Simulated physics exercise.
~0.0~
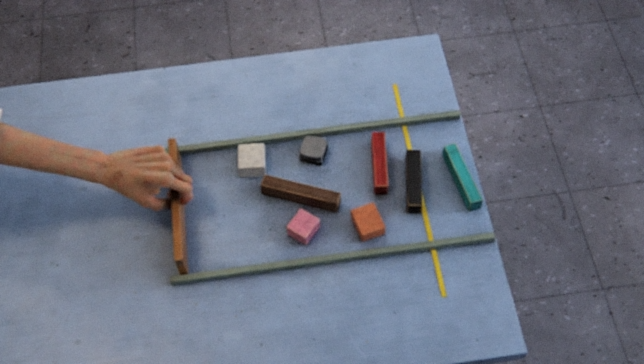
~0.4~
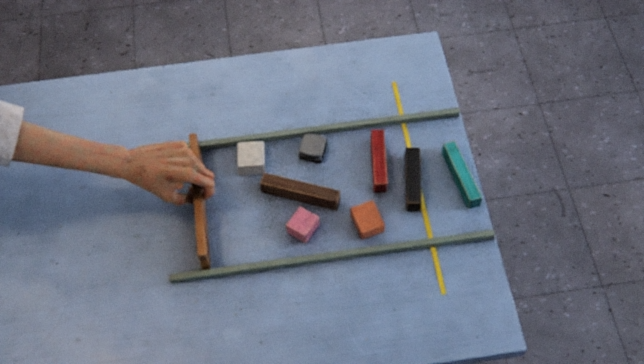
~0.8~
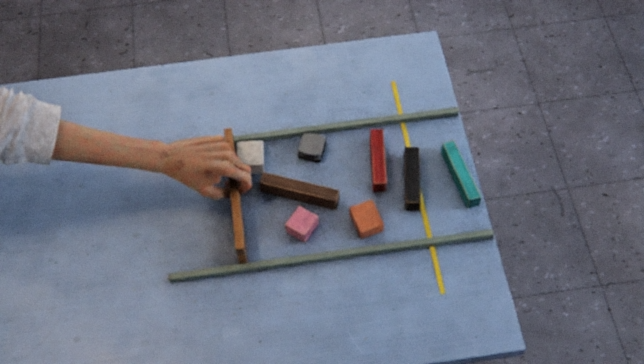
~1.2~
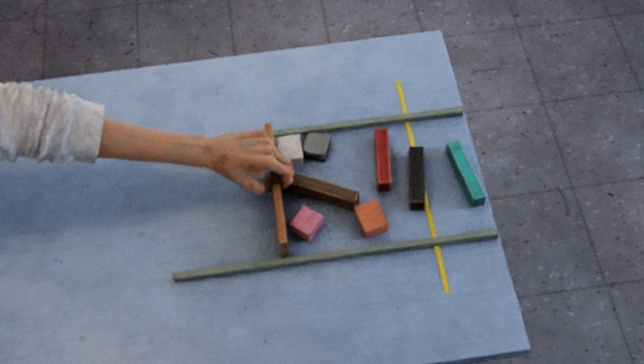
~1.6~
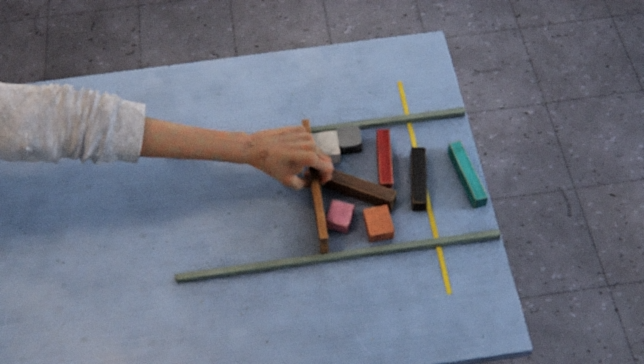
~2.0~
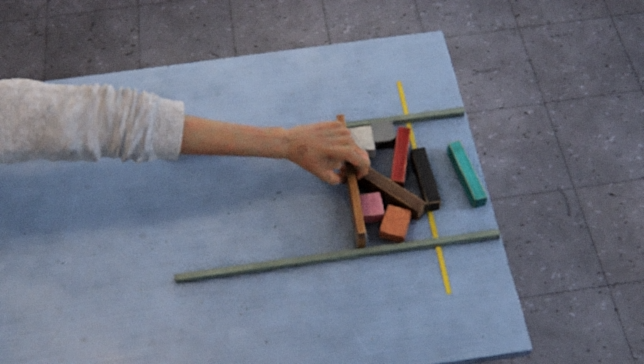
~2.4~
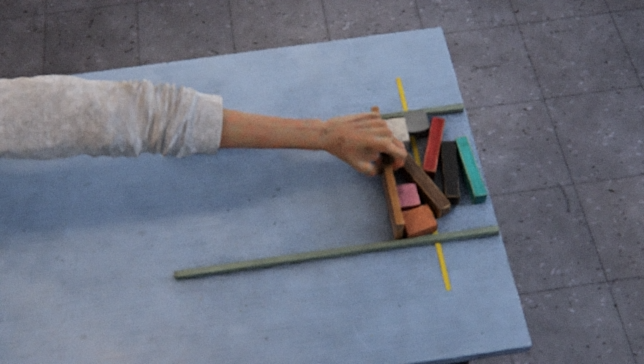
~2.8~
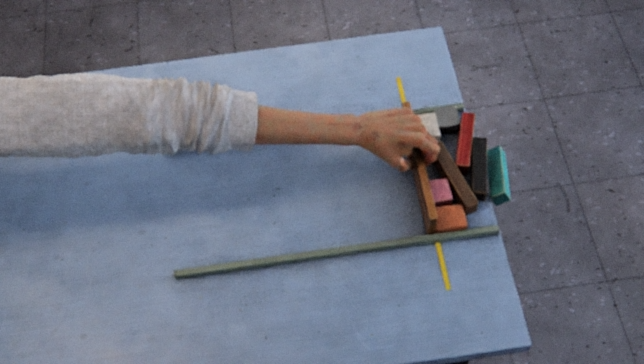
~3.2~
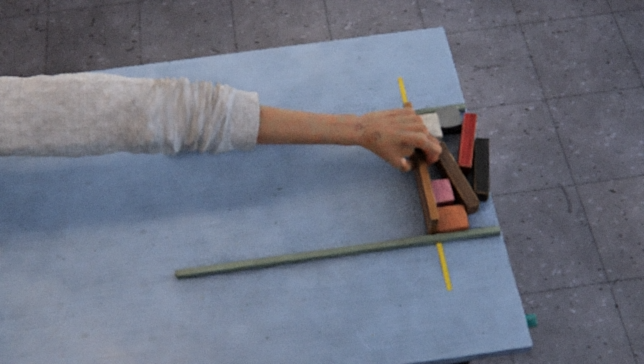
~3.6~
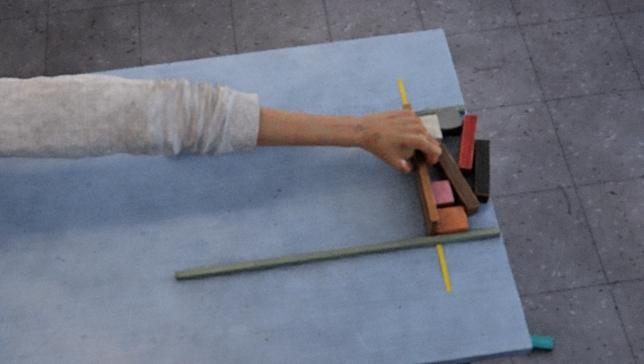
On a blue table, a hand slides a board rightward, pushing one turquoise stick off.
